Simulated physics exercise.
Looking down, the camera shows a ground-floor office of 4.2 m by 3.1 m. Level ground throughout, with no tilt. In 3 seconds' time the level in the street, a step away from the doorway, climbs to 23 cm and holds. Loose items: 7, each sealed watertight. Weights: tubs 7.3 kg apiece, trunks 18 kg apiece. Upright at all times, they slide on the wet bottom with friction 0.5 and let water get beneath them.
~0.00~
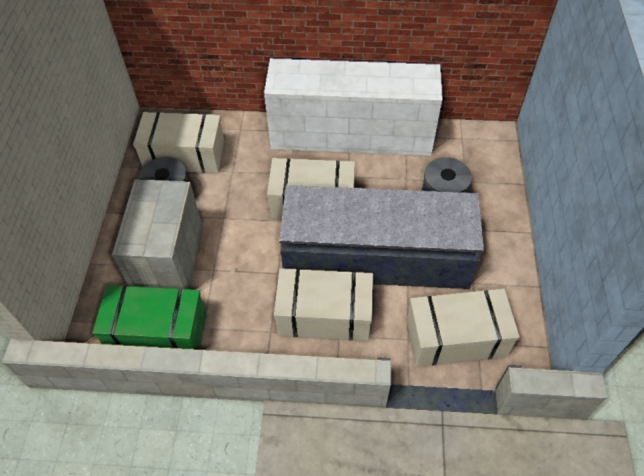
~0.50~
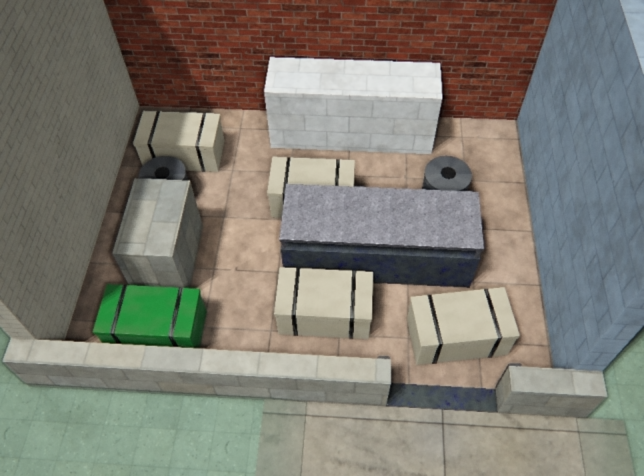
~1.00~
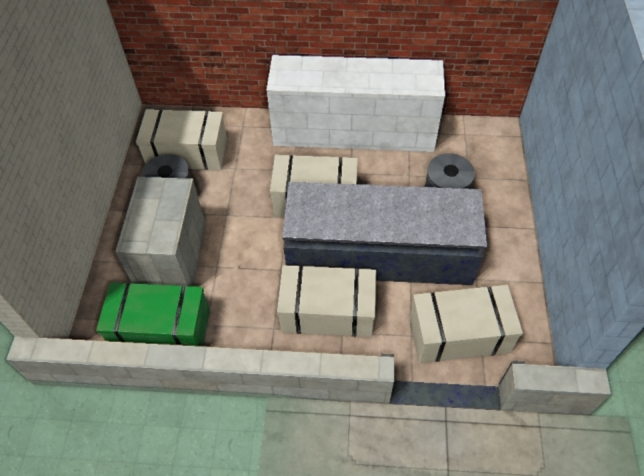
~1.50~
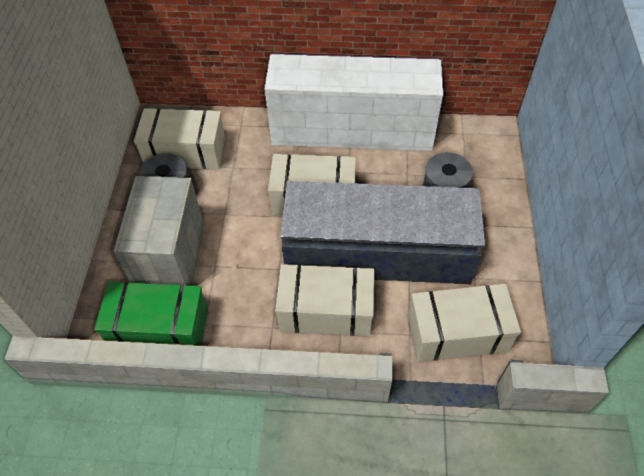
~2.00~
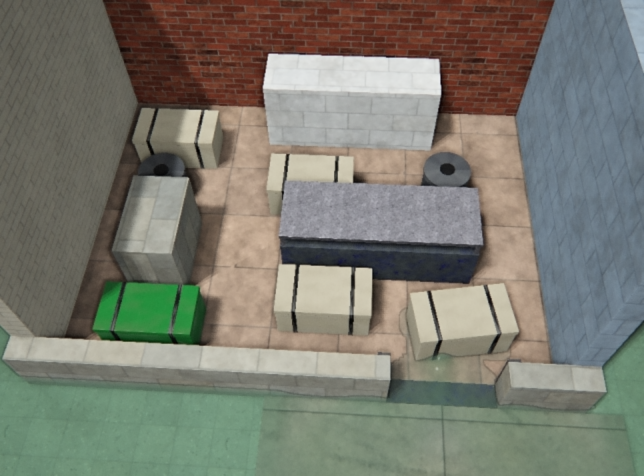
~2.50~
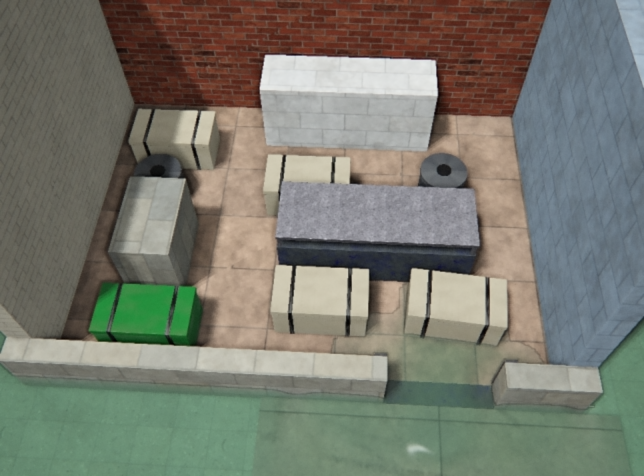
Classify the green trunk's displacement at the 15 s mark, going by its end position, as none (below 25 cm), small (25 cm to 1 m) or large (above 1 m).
Small.
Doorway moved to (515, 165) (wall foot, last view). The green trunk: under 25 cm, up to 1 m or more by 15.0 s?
Under that change the green trunk is pushed well away.
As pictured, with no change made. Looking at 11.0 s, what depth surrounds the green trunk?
Roughly 12 cm deep.
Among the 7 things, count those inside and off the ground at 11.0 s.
I count 7.
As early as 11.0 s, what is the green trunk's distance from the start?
It has shifted about 40 cm.
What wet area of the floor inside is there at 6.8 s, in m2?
I'd put it close to 9.0 m2.
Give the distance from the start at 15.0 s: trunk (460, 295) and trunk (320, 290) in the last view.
They sit 200 cm and 100 cm away, in the order given.
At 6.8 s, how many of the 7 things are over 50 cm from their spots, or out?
That would be 2.
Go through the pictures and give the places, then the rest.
In the first frame, the green trunk at (147, 311), on the bottom; 0.0 m2 under water; 0 of 7 have shifted.
In the second frame, the green trunk at (147, 310), on the bottom; water covers 0.0 m2; 0 of 7 have shifted.
In the third frame, the green trunk at (151, 308), on the bottom; water covers 0.0 m2; 0 of 7 have shifted.
In the fourth frame, the green trunk at (149, 308) rests on the ground; 0.0 m2 under water; 0 of 7 have shifted.
In the fifth frame, the green trunk at (147, 307) rests on the ground; water covers 0.2 m2; 0 of 7 have shifted.
In the sixth frame, the green trunk at (143, 308) rests on the ground; 0.7 m2 under water; 1 of 7 have shifted.
After 3.5 s the green trunk is near (143, 308), 0.0 m from its start, aground; 0 afloat.
After 6.8 s the green trunk is near (92, 308), 0.4 m from its start, afloat; 2 afloat.
After 11.0 s the green trunk is near (97, 289), 0.4 m from its start, afloat; 7 afloat.
After 15.0 s the green trunk is near (95, 285), 0.4 m from its start, afloat; 7 afloat.
